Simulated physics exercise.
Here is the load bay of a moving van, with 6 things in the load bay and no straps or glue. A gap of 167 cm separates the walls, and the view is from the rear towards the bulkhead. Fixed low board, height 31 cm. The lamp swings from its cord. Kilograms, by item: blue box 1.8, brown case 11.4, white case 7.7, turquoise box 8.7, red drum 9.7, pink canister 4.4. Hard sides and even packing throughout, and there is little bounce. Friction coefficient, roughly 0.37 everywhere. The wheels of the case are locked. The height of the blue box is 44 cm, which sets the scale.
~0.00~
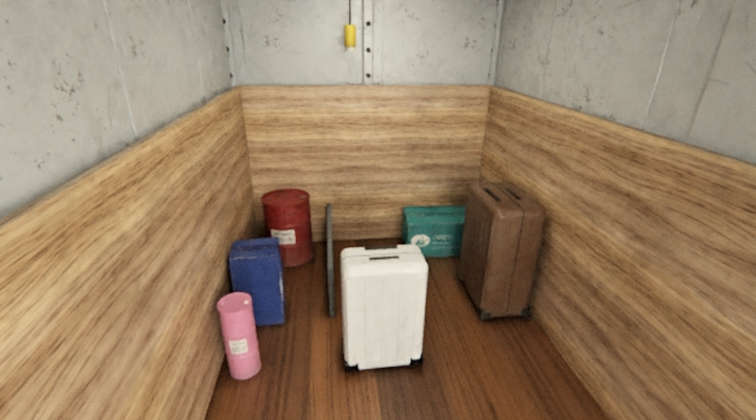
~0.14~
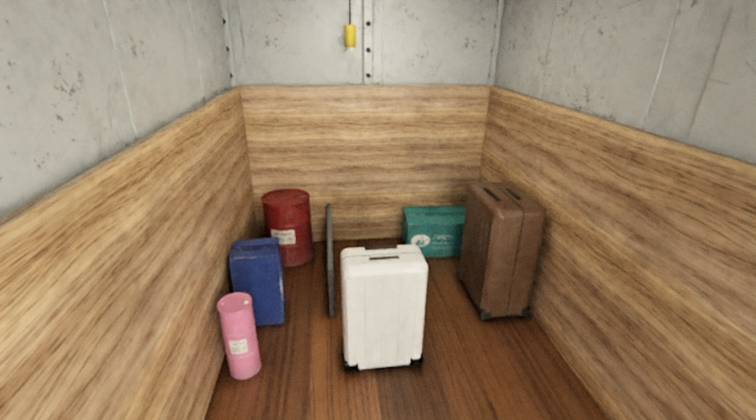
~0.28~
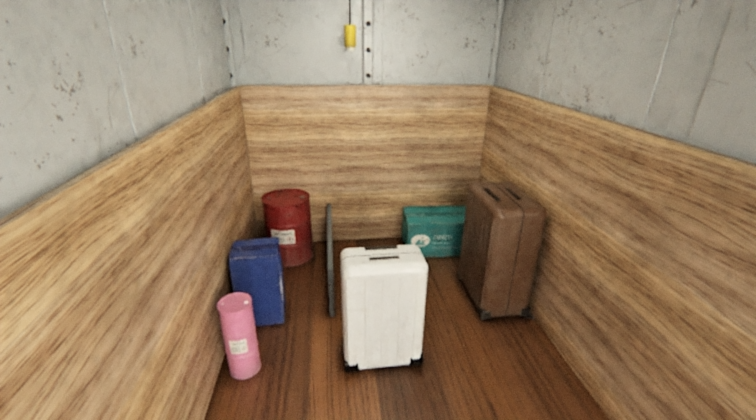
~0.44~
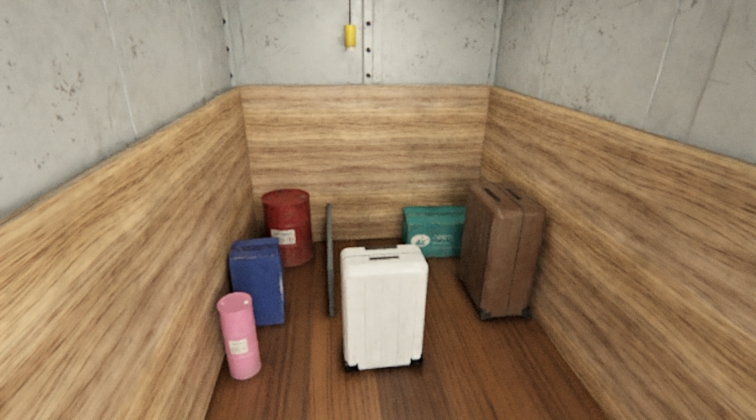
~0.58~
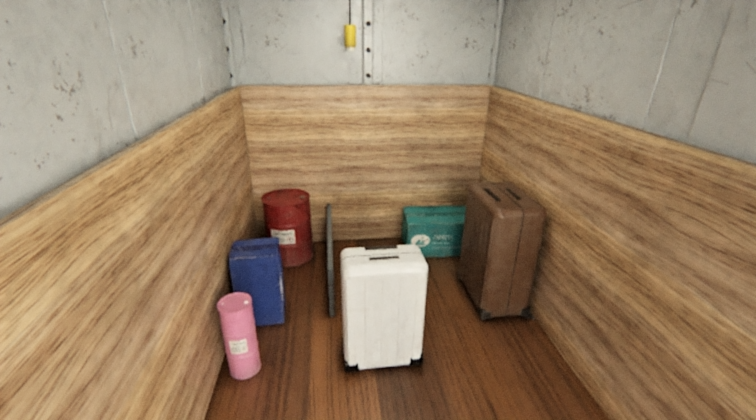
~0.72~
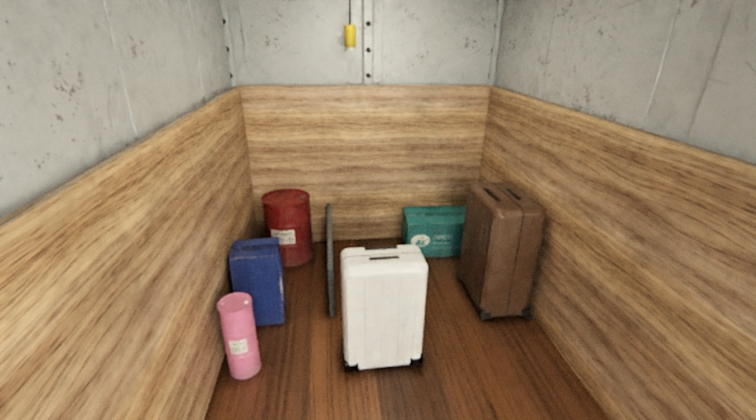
Nothing visibly moves in the wood-lined load bay, where a white case stands in front of a dark upright panel, a red drum, a blue box and a pink canister at left, and a turquoise box and brown case at right.
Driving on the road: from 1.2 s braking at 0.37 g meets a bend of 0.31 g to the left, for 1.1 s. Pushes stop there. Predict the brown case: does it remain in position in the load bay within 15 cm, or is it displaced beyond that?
Most likely it wanders off.
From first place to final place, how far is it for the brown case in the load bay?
Net shift near 36 cm.
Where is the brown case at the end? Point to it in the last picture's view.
It comes to rest near (442, 229).
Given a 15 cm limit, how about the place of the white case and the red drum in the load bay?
White case: Is displaced. Red drum: Remains in place.
Around 1.72 s, push 0.37 g forwards, 0.31 g left; brown case shifted 6 cm near (489, 245); white case shifted 6 cm; pink canister shifted 5 cm.
Around 1.92 s, push 0.37 g forwards, 0.31 g left; brown case shifted 15 cm near (474, 239); white case shifted 15 cm; pink canister shifted 9 cm.
Around 2.12 s, push 0.27 g forwards, 0.22 g left; brown case shifted 29 cm near (455, 232); white case shifted 28 cm; pink canister shifted 13 cm.
Finally (2.9 s), not toppled but over 15 cm from the start, brown case and white case; the other 4 still in place (within 15 cm). In the last view, brown case near (442, 229).
